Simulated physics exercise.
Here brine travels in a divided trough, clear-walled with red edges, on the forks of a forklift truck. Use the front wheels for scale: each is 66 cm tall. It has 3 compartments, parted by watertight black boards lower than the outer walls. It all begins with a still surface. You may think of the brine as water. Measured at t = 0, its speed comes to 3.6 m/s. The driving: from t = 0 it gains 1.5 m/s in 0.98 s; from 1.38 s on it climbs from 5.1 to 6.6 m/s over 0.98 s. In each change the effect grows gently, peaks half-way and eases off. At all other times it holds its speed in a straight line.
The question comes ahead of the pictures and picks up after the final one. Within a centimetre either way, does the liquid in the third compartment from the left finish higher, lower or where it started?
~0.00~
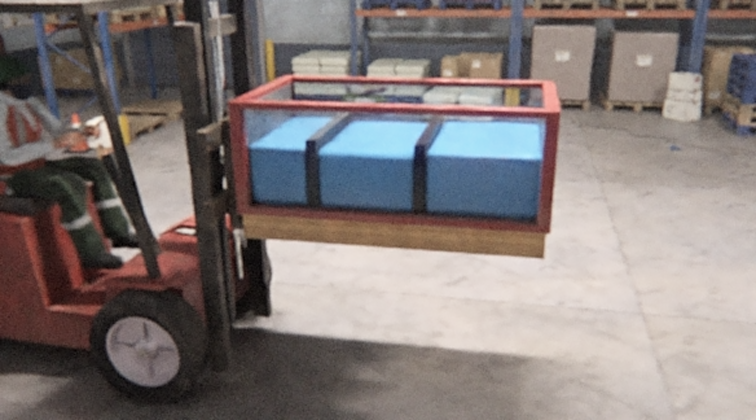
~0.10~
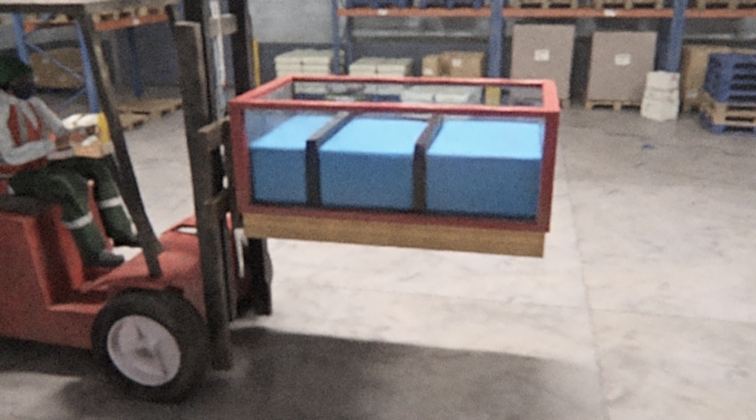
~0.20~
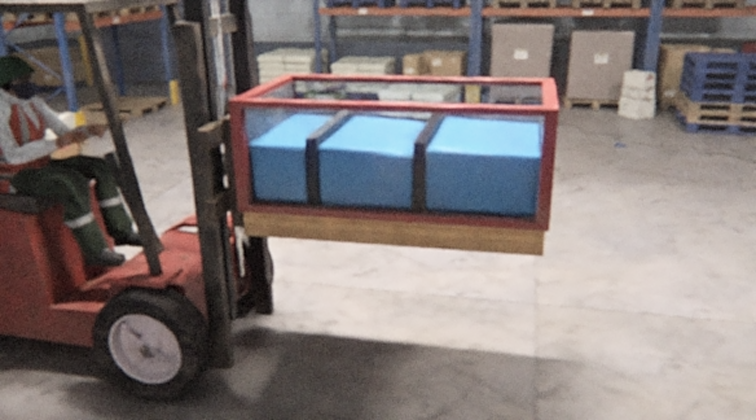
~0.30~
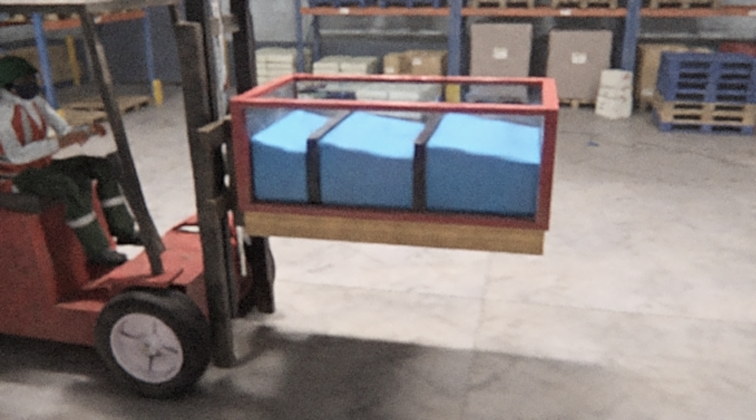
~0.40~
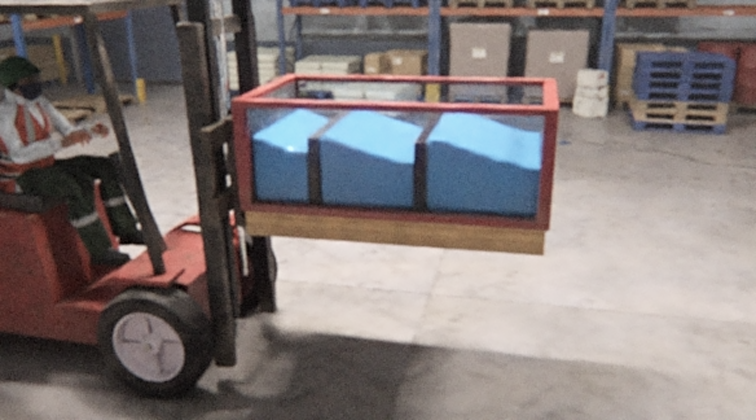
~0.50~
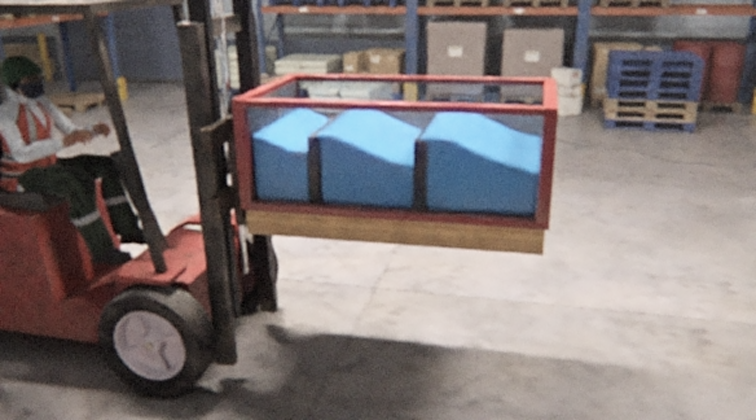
It finishes lower.
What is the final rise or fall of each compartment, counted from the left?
From the left you'd see 3 up, 0 and 2 down.
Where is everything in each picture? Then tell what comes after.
The first frame shows levels, left to right, (282, 142), (363, 145), (484, 151); board top at (311, 141) and (420, 145); the front is on the right, levels are read along the near wall; a wheel hub at (139, 356).
The second frame shows levels, left to right, (282, 142), (363, 145), (484, 150).
The third frame shows levels, left to right, (282, 140), (362, 143), (484, 148).
The fourth frame shows levels, left to right, (283, 141), (363, 142), (484, 147).
The fifth frame shows levels, left to right, (285, 141), (364, 141), (484, 149).
The sixth frame shows levels, left to right, (285, 139), (364, 141), (484, 148); a wheel hub at (146, 350).
After 1.10 s the compartments hold 32, 32, 30 cm, left to right.
After 2.00 s the compartments hold 34, 31, 29 cm, left to right.
After 2.90 s the compartments hold 34, 31, 29 cm, left to right.
After 5.34 s the compartments hold 34, 31, 29 cm, left to right.
